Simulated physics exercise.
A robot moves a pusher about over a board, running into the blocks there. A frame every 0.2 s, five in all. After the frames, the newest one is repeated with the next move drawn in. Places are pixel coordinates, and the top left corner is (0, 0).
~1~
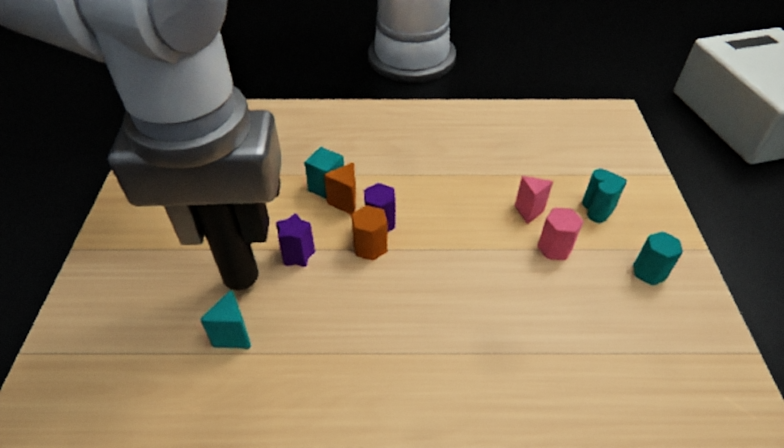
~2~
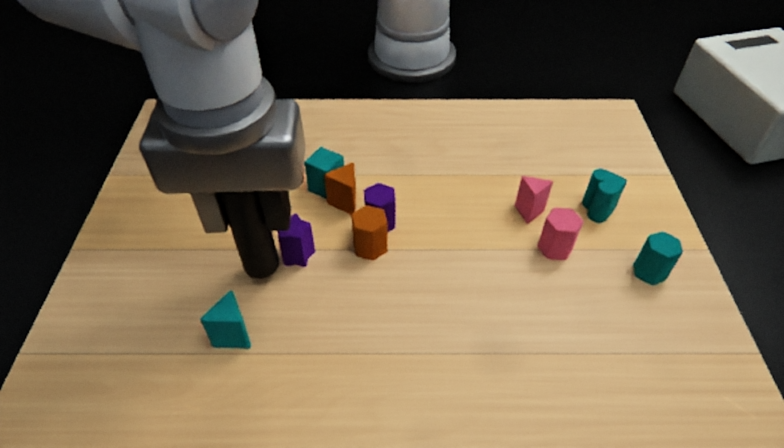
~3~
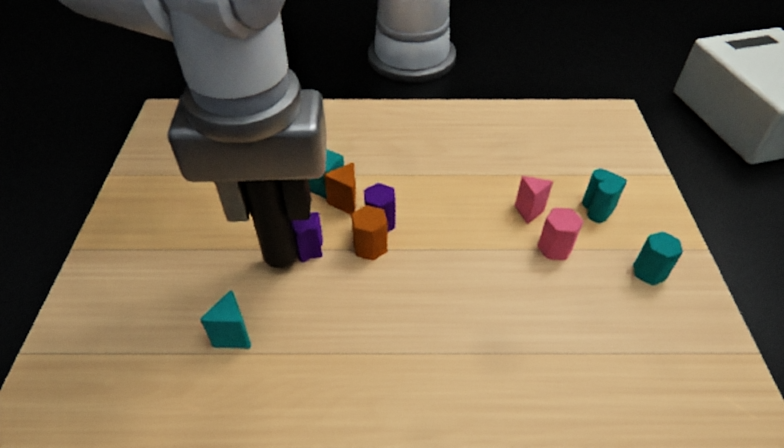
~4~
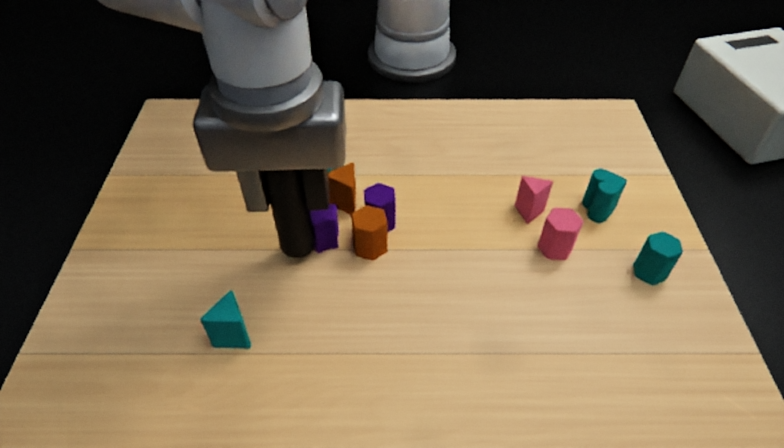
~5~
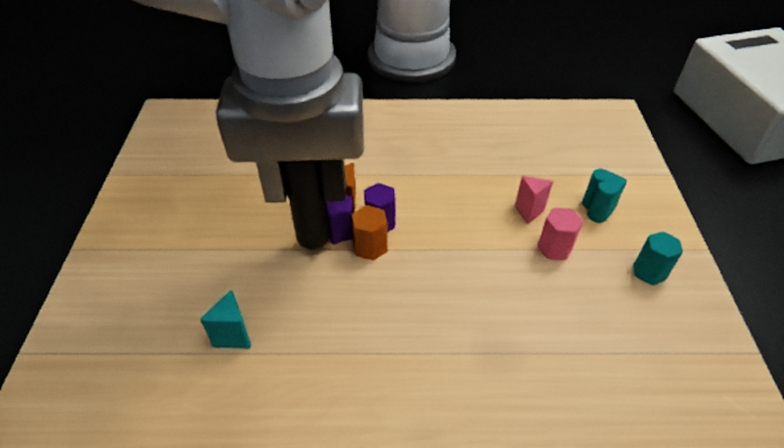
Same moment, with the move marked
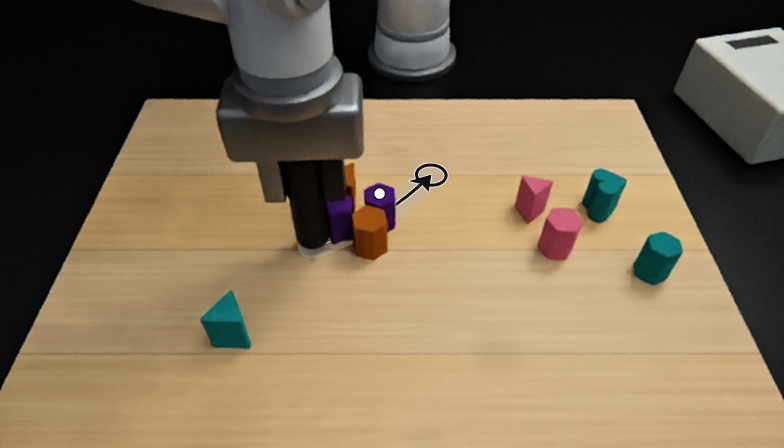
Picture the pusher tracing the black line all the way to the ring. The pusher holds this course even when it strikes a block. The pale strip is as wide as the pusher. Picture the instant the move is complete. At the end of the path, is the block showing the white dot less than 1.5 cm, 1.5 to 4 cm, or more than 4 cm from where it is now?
It moves more than 4 cm.
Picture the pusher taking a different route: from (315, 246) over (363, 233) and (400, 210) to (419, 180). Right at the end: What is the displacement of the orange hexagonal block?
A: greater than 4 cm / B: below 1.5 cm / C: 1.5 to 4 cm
Choice C: 1.5 to 4 cm.
The drawn path runs from (315, 246) over (383, 213) to (431, 175); the dot is on the purple hexagonal block.
What follows on the original path. One third of the way, pusher at (362, 217); purple star-shaped block at (383, 182); orange three-sided block at (348, 170), turned 40° anticlockwise; orange hexagonal block at (373, 219); purple hexagonal block at (414, 183), turned 30° clockwise.
Two thirds of the way, pusher at (401, 193); purple star-shaped block at (419, 156), turned 15° anticlockwise; orange three-sided block at (348, 170), turned 40° anticlockwise; orange hexagonal block at (373, 219); purple hexagonal block at (434, 178), turned 90° clockwise.
At the end, pusher at (432, 167); purple star-shaped block at (448, 131), turned 15° anticlockwise; orange three-sided block at (348, 170), turned 40° anticlockwise; orange hexagonal block at (373, 219); purple hexagonal block at (437, 178), turned 100° clockwise.
